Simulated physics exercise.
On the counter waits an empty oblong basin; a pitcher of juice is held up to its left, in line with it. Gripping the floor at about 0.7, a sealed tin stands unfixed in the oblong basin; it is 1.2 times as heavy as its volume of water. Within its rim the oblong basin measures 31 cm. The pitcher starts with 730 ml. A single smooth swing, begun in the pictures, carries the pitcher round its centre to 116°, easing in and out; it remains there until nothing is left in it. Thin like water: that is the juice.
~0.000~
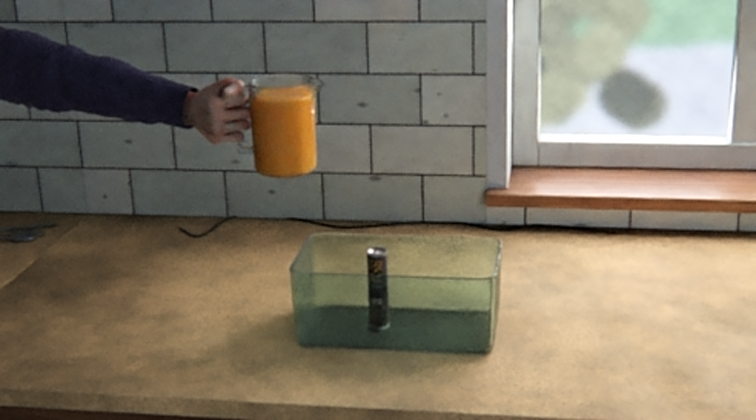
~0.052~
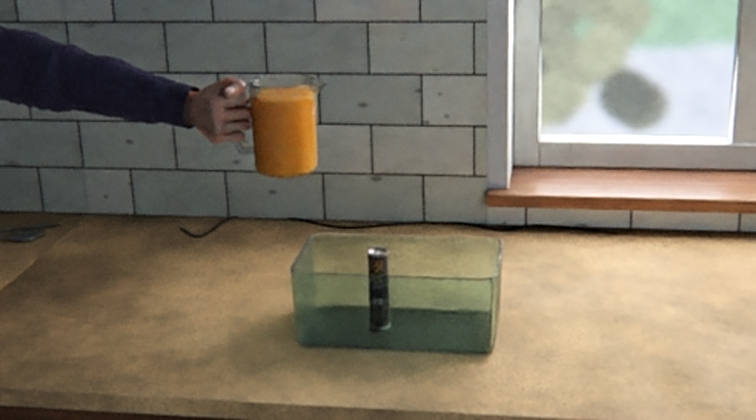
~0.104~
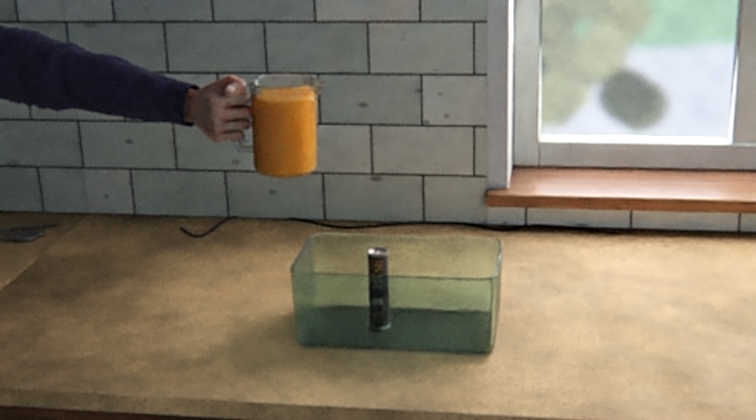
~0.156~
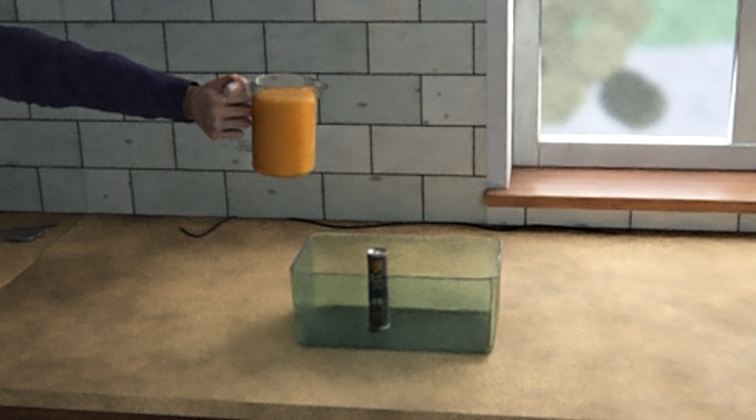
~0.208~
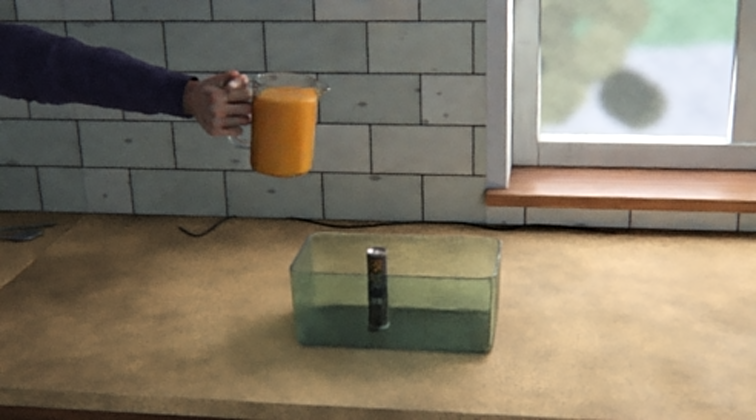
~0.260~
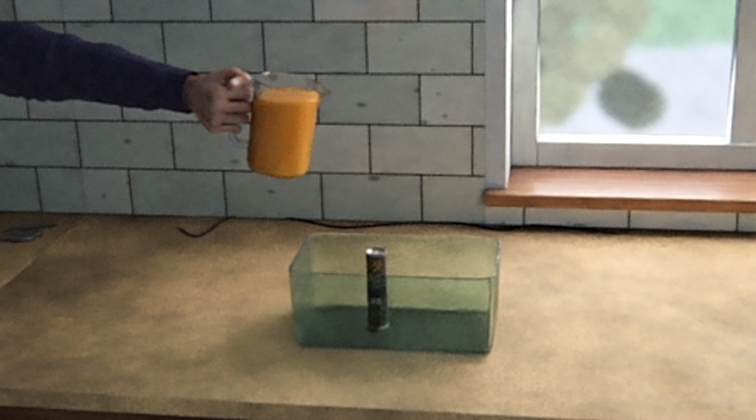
Hand slowly tilting a glass pitcher of orange juice slightly to the right above a clear oblong basin holding an upright tin.
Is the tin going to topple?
No.
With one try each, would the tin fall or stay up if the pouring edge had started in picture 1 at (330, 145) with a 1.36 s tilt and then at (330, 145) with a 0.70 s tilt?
Trial 1 - tin tips; trial 2 - tin tips.
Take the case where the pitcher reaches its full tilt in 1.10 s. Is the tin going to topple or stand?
In that case the tin overturns.
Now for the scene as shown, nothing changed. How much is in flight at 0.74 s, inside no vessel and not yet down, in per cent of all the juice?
Roughly 14 percent.
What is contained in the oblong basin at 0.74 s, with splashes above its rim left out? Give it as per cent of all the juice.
I'd put it near 2 percent.
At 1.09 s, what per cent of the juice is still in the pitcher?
Share remaining: Approx. 28 %.
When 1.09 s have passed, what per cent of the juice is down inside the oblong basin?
About 42 %.
Then, 0.74 s in, the tilt is 66° and 85 per cent is still to pour; the tin stands where it began.
Then, 1.09 s in, the tilt is 105° and 28 per cent is still to pour; the tin stands where it began.
Then, 1.46 s in, the tilt is 116° and 0 per cent is still to pour; the tin leans 5°.
Then, 1.86 s in, the tilt is 116° and 0 per cent is still to pour; the tin leans 5°.
Finally, the tin stands where it began.
